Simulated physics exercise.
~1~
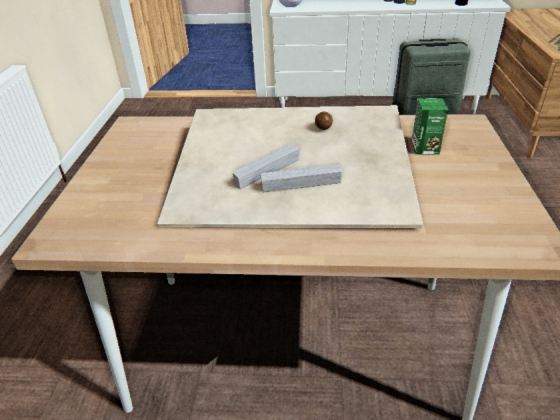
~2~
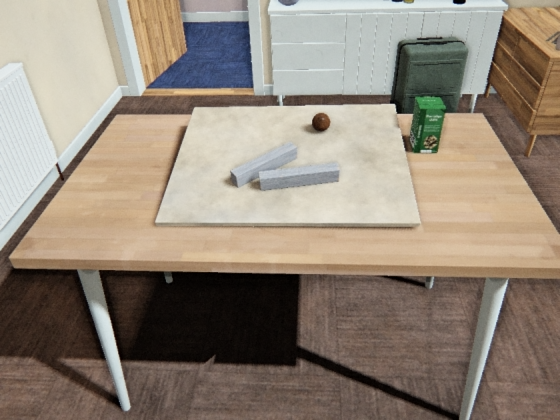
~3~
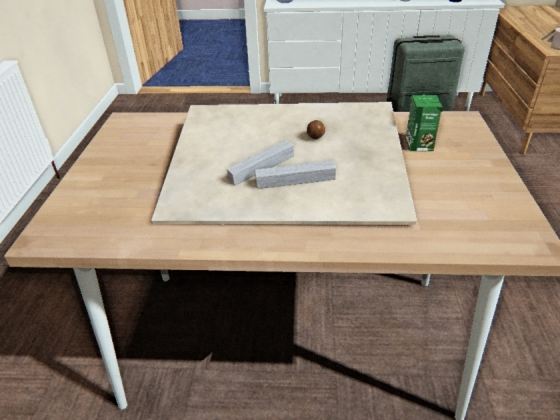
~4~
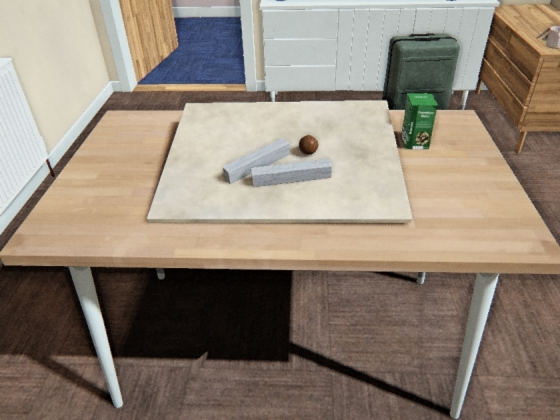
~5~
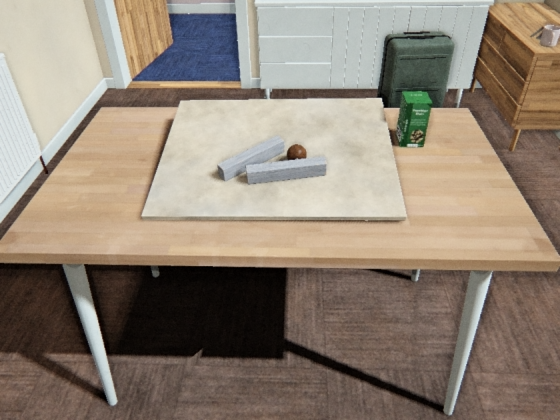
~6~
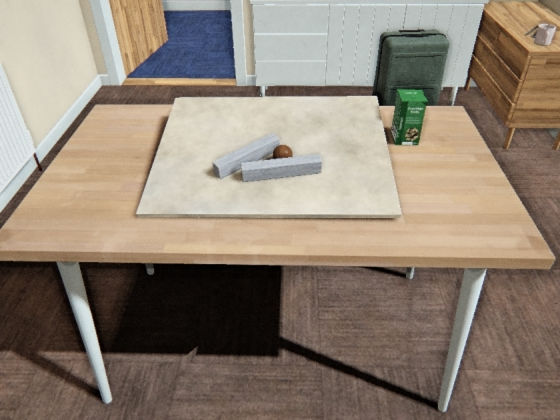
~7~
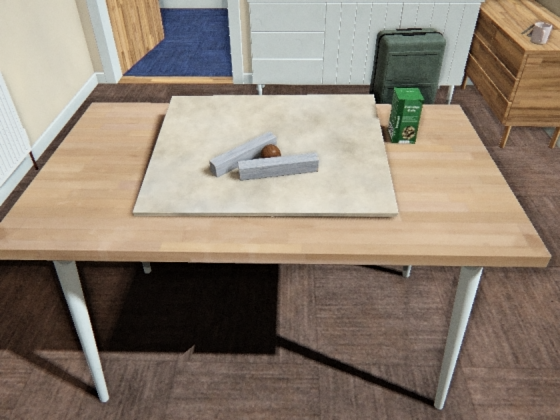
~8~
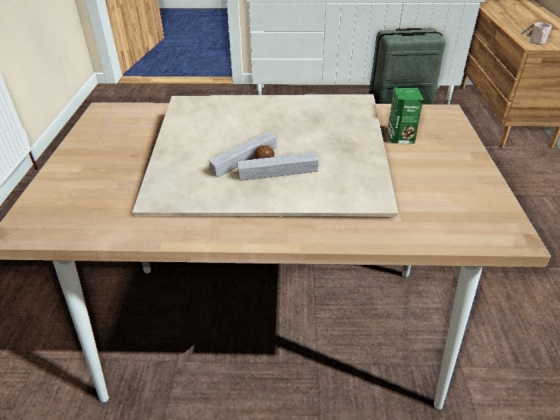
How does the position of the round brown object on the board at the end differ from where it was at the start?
At the start it sits on its own near the back of the board, behind the grey blocks and to their right. At the end it is further left and closer to the viewer, resting in the gap between the two blocks.
At the start, a small, round brown object sits near the back of a pale board on a wooden table, with two grey blocks in front of it and a green carton by the board's right side. The round object begins to roll towards the viewer and drifts left. It reaches the blocks and moves further left into the gap between them, while the view pans slightly right. There it slows and comes to rest, partly hidden behind the front block. It stays on the board, and the carton and blocks have not moved.
